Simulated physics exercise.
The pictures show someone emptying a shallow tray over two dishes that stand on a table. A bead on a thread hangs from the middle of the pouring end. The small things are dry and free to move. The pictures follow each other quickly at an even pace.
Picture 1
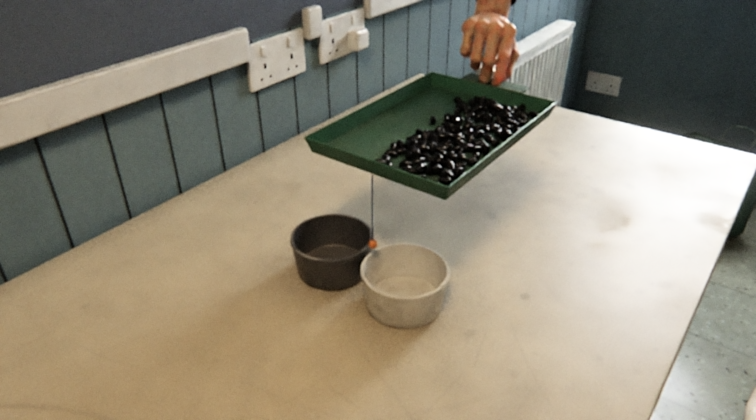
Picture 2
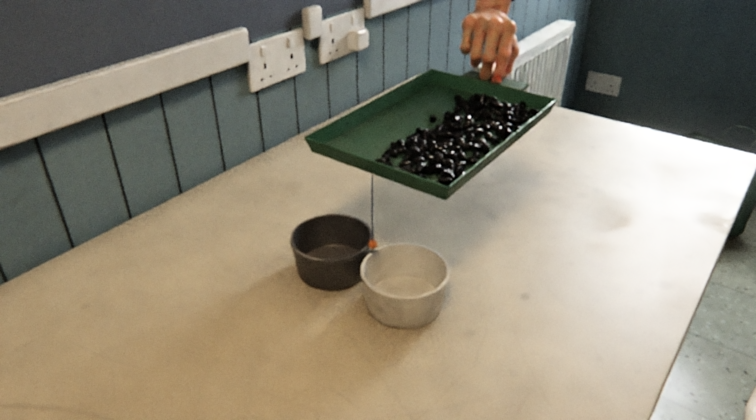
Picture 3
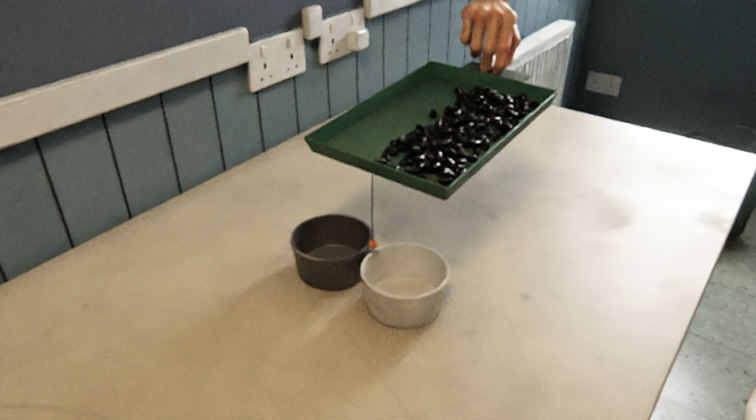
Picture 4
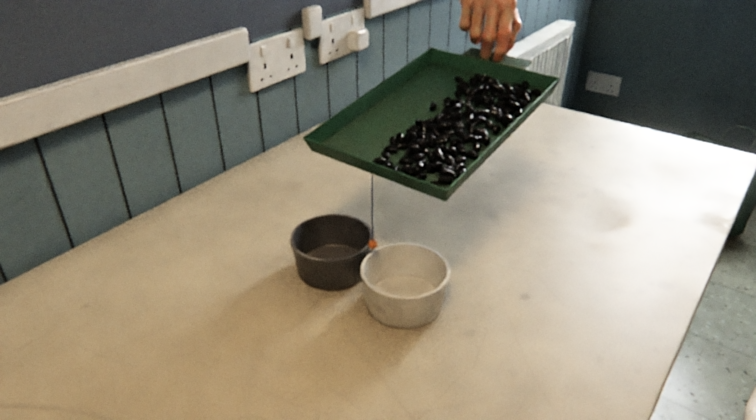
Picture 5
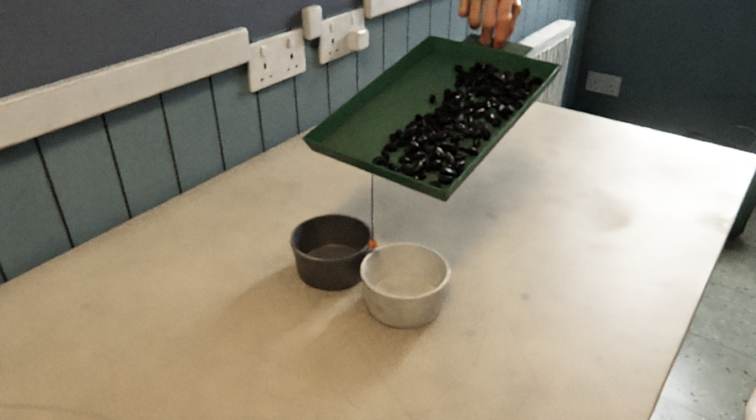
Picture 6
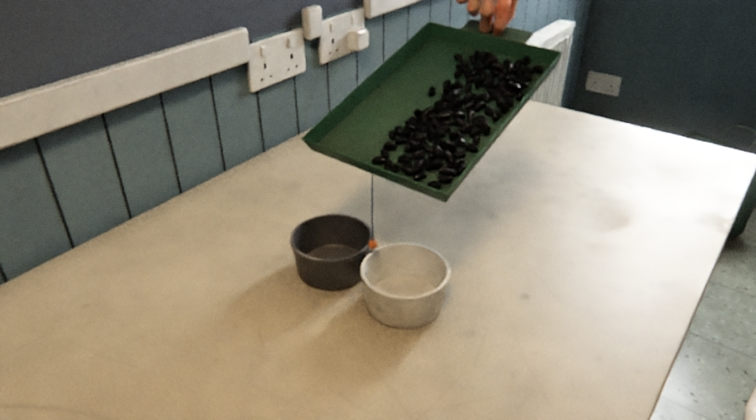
A hand held a green tray of shiny black beans above a dark dish and a pale one on a table, then gradually raised its far end, tilting it more steeply while the beans barely shifted.
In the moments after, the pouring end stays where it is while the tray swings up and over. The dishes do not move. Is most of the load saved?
The two hold under half of the load.
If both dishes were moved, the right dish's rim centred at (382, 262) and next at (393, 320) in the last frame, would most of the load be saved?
At the first place not half, at the second above a half.
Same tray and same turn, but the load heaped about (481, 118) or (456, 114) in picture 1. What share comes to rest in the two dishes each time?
Near 20 % and 20 %.
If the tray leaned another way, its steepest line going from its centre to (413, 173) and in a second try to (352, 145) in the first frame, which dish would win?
One: The right dish. Two: The dish on the left.
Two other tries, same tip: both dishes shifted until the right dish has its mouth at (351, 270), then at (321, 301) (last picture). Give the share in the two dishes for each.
About 40 and 20 per cent.
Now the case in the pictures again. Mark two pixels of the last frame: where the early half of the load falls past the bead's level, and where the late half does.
Early half (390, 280), late half (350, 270).
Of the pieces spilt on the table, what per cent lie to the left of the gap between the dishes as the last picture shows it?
It comes to 70 per cent or so.
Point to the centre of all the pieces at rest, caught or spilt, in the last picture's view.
Near (359, 330).
Just after the last frame, tray tipped steeply; almost all on the tray; just a few in the air.
A moment on, tray tipped past a quarter turn; the larger part on the tray; just a few in the left dish; about a tenth outside both; just a few in the air.
Further on, tray tipped past a quarter turn; roughly a quarter in the right dish; just a few in the left dish; the larger part outside both.
When it is over, tray tipped past a quarter turn; roughly a quarter in the right dish; just a few in the left dish; the larger part outside both.
